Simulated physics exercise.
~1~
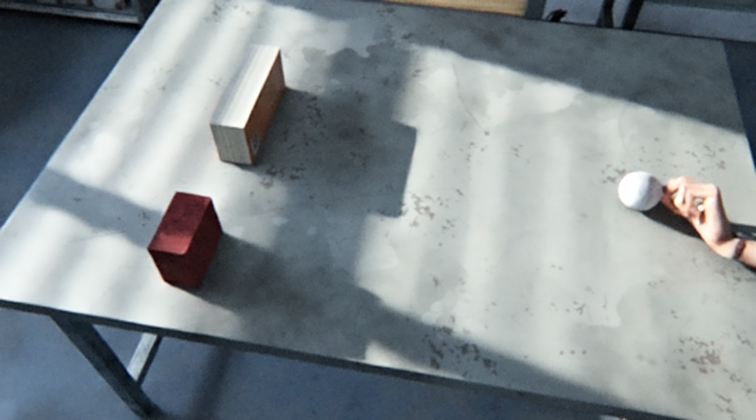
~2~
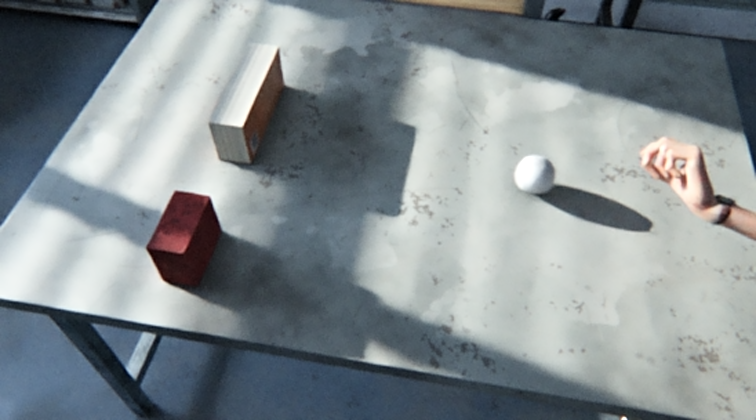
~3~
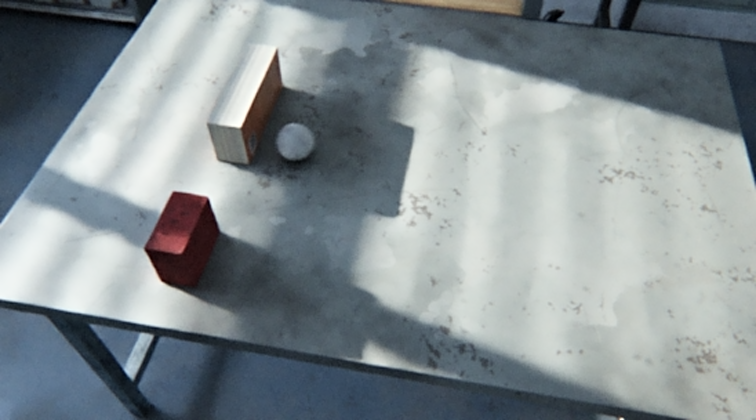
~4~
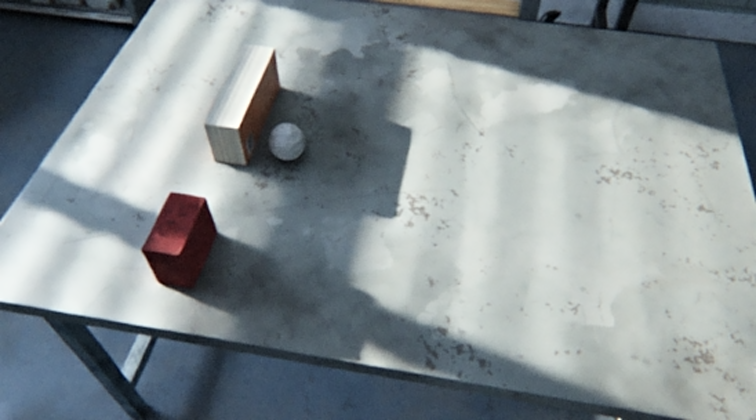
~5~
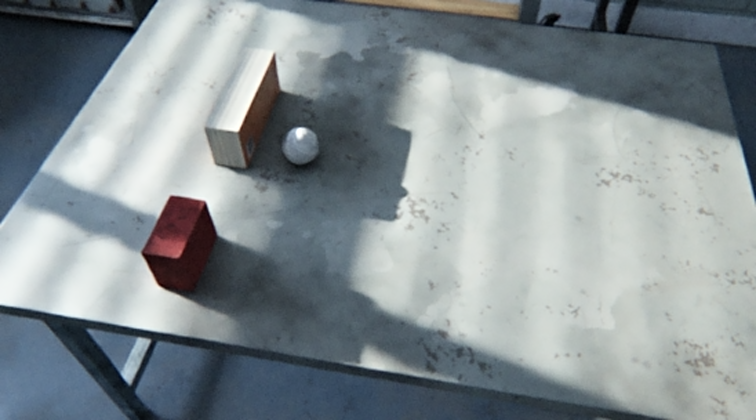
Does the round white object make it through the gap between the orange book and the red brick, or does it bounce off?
It bounces off. It reaches the orange book and comes back slightly to the right without passing through the gap.
